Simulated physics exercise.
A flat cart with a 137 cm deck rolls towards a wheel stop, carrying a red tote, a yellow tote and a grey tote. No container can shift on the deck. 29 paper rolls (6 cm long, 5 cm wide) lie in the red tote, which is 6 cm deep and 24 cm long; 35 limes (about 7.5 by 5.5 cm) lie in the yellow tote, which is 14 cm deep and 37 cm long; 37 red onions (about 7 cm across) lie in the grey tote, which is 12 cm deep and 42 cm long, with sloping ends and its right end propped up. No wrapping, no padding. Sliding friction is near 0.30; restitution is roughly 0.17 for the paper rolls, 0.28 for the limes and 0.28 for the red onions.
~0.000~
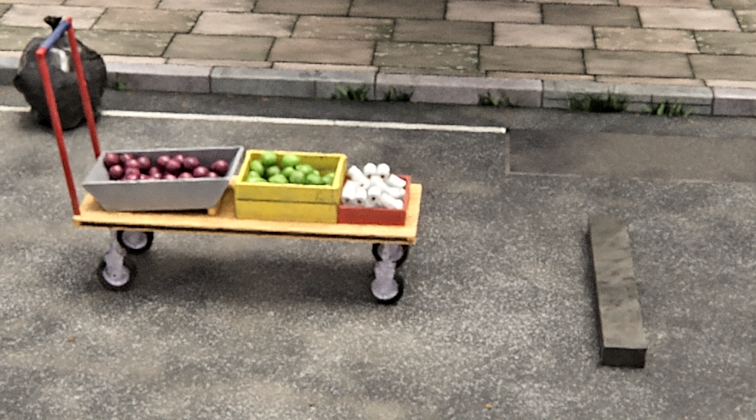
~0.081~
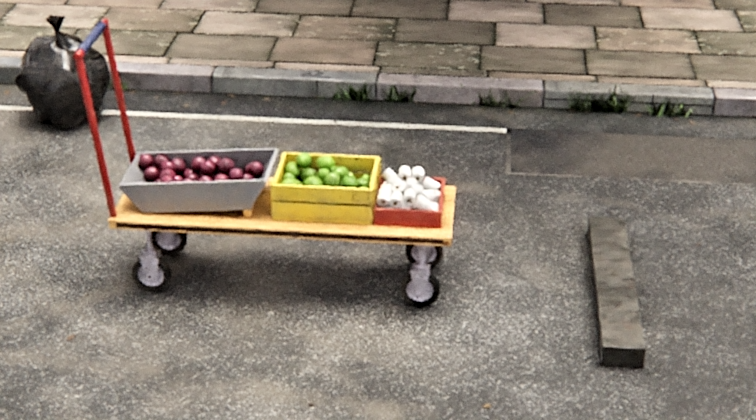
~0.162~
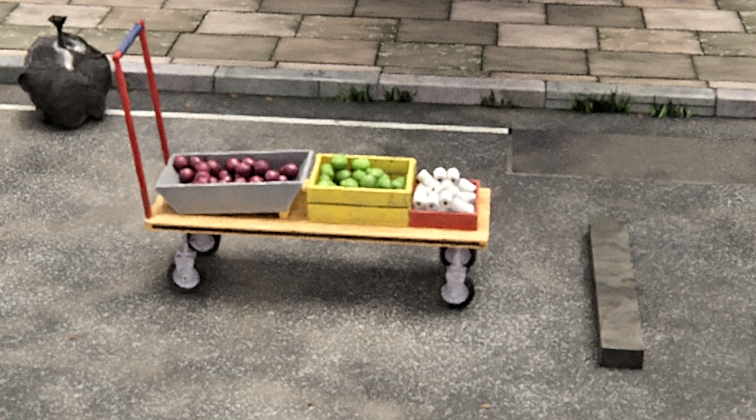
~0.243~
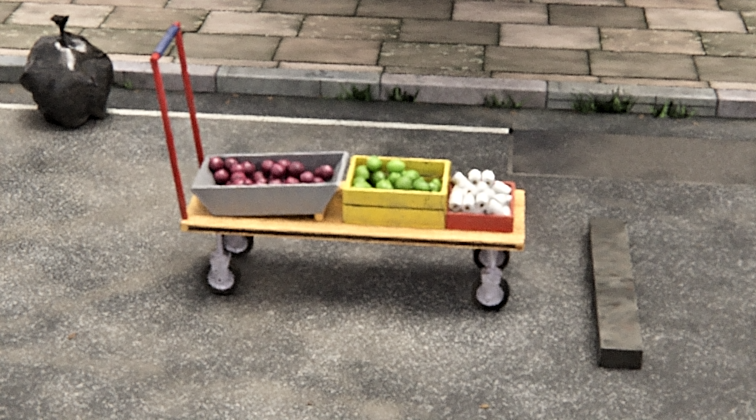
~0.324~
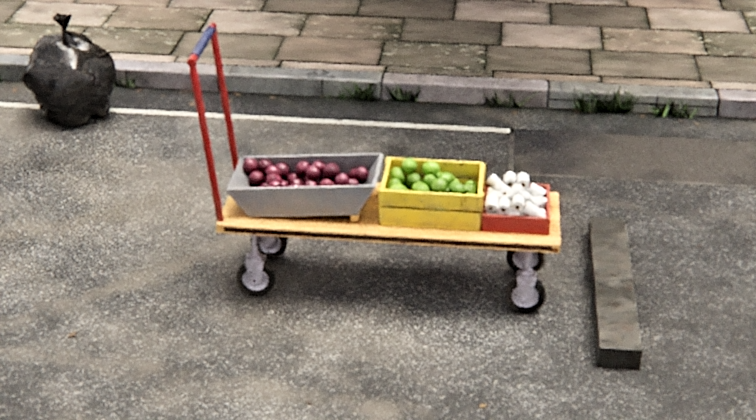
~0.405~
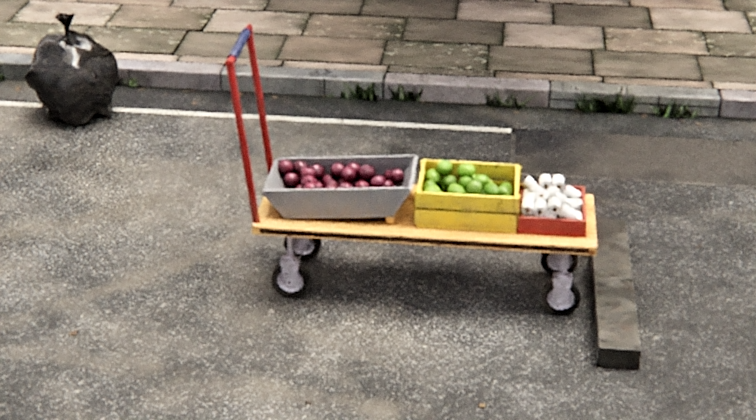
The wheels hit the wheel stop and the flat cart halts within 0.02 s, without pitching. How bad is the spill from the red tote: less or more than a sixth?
More than one in six of the paper rolls leave the red tote.
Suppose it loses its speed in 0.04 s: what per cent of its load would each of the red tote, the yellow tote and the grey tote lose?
In that case red tote 20, yellow tote 0, grey tote 0 per cent.
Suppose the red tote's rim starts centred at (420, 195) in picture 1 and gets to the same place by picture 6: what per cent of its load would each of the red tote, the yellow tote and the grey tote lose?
In that case red tote 10, yellow tote 0, grey tote 0 per cent.
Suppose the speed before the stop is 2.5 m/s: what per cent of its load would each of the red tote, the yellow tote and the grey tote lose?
In that case red tote 40, yellow tote 10, grey tote 10 per cent.
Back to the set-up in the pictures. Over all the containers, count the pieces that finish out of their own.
Some 12 pieces.
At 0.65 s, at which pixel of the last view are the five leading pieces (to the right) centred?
Around (613, 208).
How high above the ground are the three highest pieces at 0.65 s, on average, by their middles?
Roughly 56 cm.
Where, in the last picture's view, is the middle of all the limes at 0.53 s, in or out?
At about (493, 195).
After 0.43 s, impact.
After 0.53 s, the red tote is down by 2 of 29, the yellow tote has all 35 and the grey tote has all 37.
After 0.65 s, the red tote is down by 6 of 29, the yellow tote has all 35 and the grey tote has all 37.
After 0.88 s, the red tote is down by 8 of 29, the yellow tote is down by 1 of 35 and the grey tote is down by 1 of 37.
Final count (at 1.38 s), the red tote is down by 8 of 29, the yellow tote is down by 1 of 35 and the grey tote is down by 2 of 37. Asked share, 8 of 29, 28 per cent.
